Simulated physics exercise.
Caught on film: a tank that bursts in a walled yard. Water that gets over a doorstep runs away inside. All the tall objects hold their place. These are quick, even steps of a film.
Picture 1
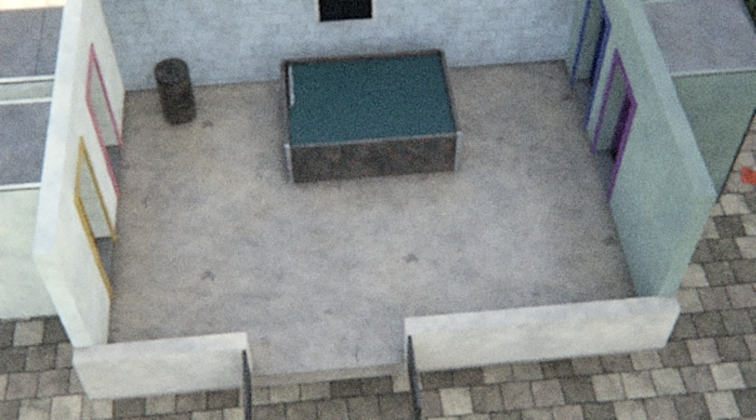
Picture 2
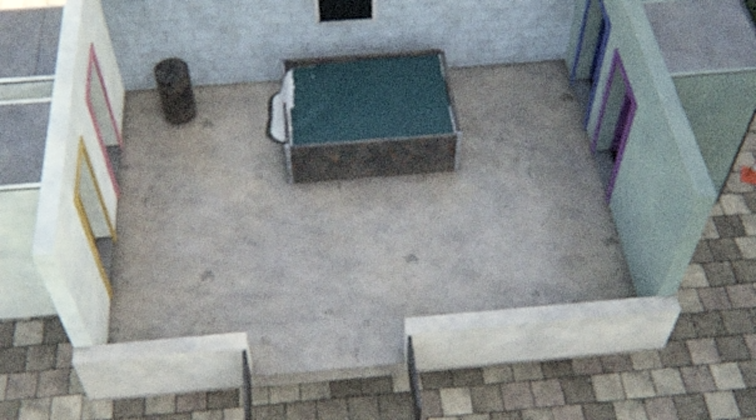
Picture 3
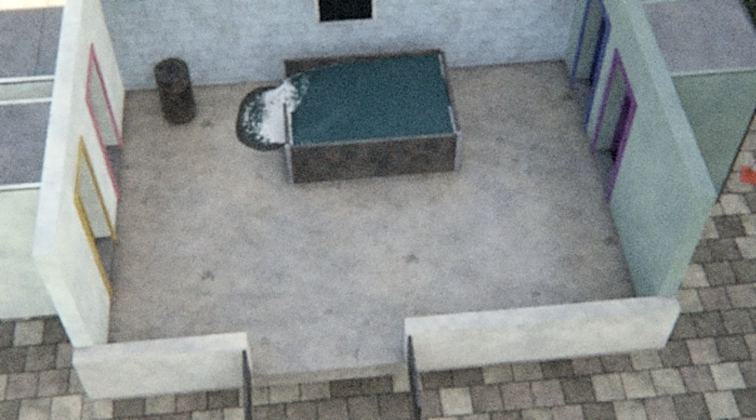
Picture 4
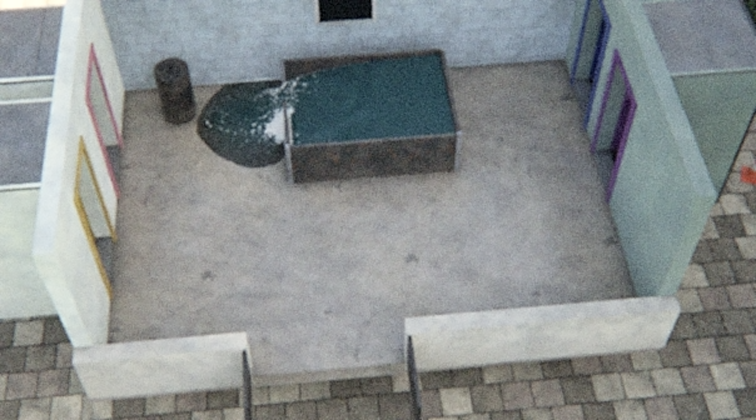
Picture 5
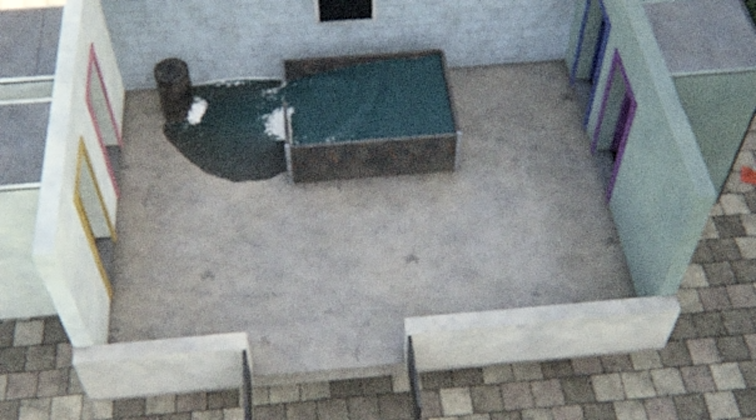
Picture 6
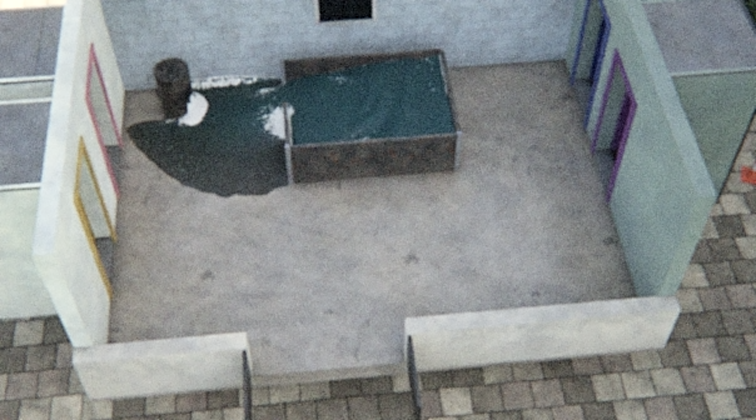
Dark water pours from the left side of a tank and spreads leftward around a dark cylinder.
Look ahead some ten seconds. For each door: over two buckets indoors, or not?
One by one: The blue door admits no more than that; the yellow door admits no more than that; the purple door admits no more than that; the pink door lets in a lot.
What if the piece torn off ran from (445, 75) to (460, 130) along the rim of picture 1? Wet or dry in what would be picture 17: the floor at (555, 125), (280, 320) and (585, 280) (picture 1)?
In turn: Covered, not flooded, covered.
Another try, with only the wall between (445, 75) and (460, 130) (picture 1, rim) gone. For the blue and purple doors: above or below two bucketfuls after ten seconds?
Blue door takes more, purple door floods.
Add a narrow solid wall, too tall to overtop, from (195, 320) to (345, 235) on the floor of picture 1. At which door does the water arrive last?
Last comes the purple-painted one.
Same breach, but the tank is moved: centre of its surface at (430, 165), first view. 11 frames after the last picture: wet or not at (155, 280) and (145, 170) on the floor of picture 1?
One after the other: Under water, covered.
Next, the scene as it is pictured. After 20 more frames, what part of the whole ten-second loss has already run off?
I make it 30 per cent.
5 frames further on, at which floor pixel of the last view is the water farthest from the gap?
Near (115, 235).
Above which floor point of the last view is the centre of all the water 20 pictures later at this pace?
Near (282, 159).
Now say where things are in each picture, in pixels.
Still water in the tank at (368, 100), in the first picture.
The front is at (276, 97), out from the gap at (288, 107), in the second picture.
The front is at (245, 139), out from the gap at (288, 108), in the third picture.
The front is at (204, 134), out from the gap at (288, 109), in the fourth picture.
Water pours out at (288, 109) and has run to (170, 134), in the fifth picture.
The front is at (134, 131), out from the gap at (288, 108), in the sixth picture.
A moment on, water covers 20 % of the floor; the blue door not reached, the yellow door not reached, the purple door not reached, the pink door under two buckets in.
Next, water covers 20 % of the floor; the blue door not reached, the yellow door wet at the sill, nothing in, the purple door not reached, the pink door far over two buckets in.
Then, water covers 35 % of the floor; the blue door not reached, the yellow door wet at the sill, nothing in, the purple door not reached, the pink door far over two buckets in.
Later, water covers 65 % of the floor; the blue door wet at the sill, nothing in, the yellow door wet at the sill, nothing in, the purple door not reached, the pink door far over two buckets in.
In the end, water covers 90 % of the floor; the blue door wet at the sill, nothing in, the yellow door wet at the sill, nothing in, the purple door wet at the sill, nothing in, the pink door far over two buckets in.
